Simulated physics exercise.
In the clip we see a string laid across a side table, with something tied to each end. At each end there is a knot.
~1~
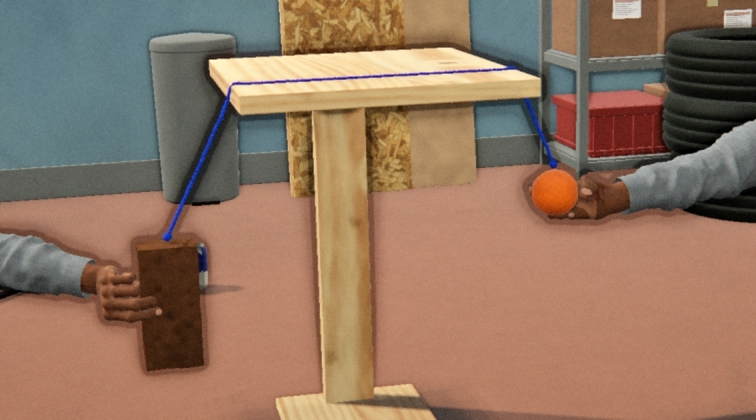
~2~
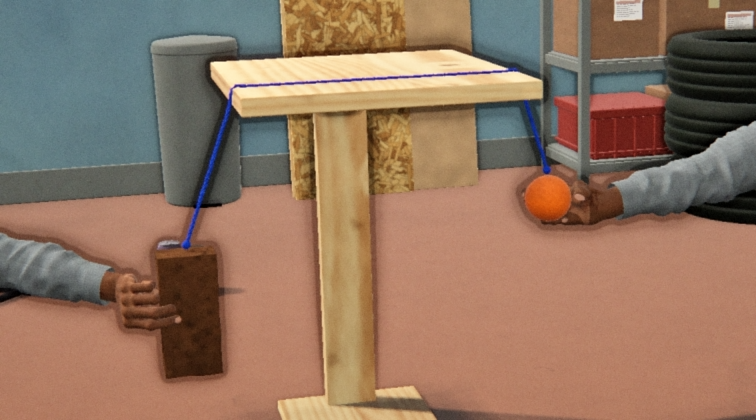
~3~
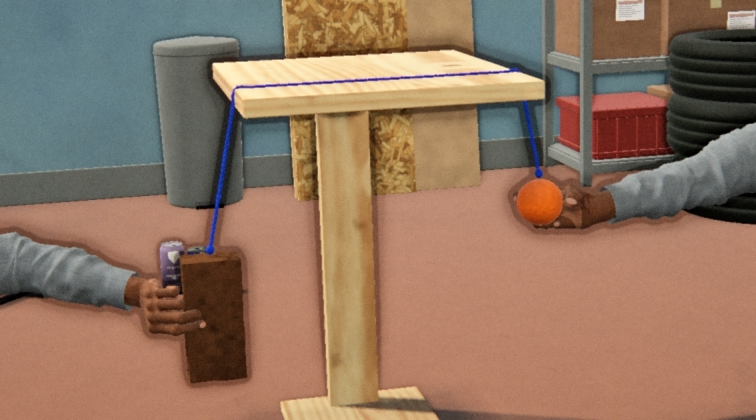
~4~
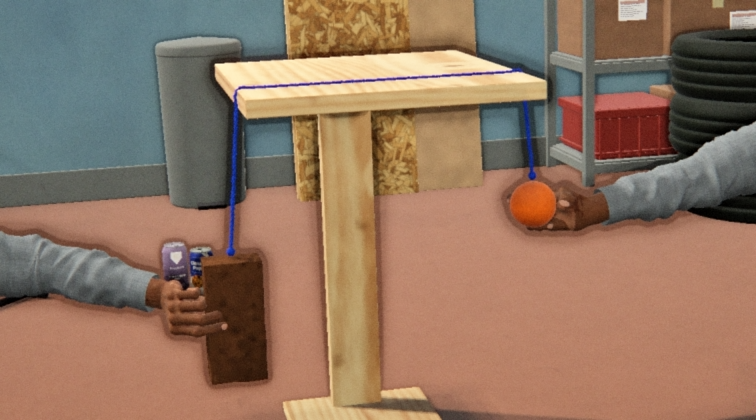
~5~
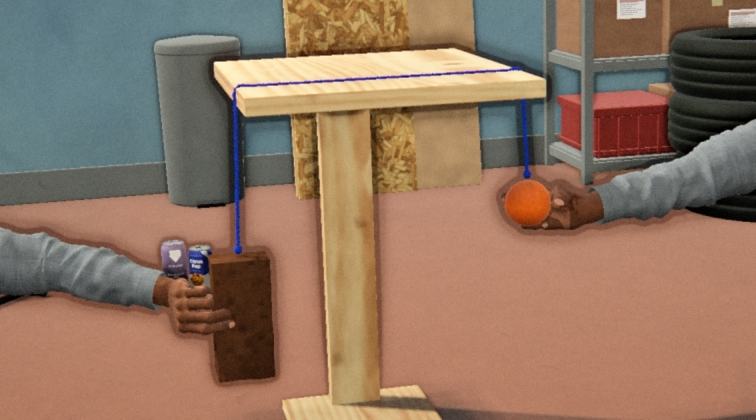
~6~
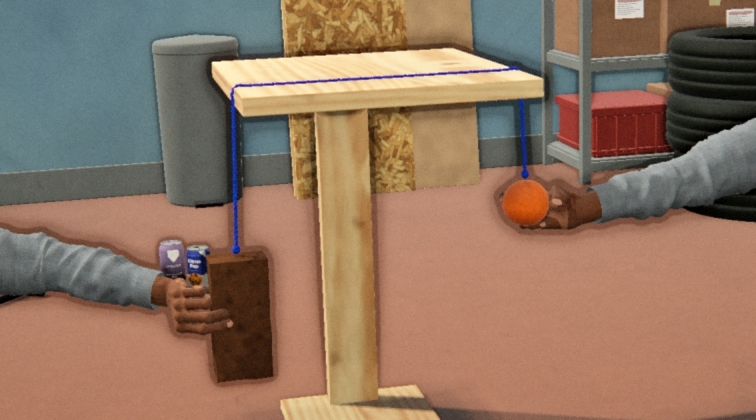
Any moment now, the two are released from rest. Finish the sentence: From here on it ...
From here on it heads down on the left.
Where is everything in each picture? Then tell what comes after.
The first picture shows left brick (171, 304); right orange (555, 193); string over the top (350, 78).
The second picture shows left brick (189, 312); right orange (548, 198).
The third picture shows left brick (214, 317); right orange (540, 202).
The fourth picture shows left brick (235, 318); right orange (533, 204).
The fifth picture shows left brick (242, 316); right orange (528, 203).
The sixth picture shows left brick (240, 316); right orange (526, 203); string over the top (353, 79).
Then, 0.86 s after the last picture, left brick down on the floor; right orange pulled up onto the top near (390, 51).
Then, 1.48 s after the last picture, left brick down on the floor; right orange pulled up onto the top near (219, 69).
At rest, left brick down on the floor; right orange down on the floor. The string sinks on the left side.
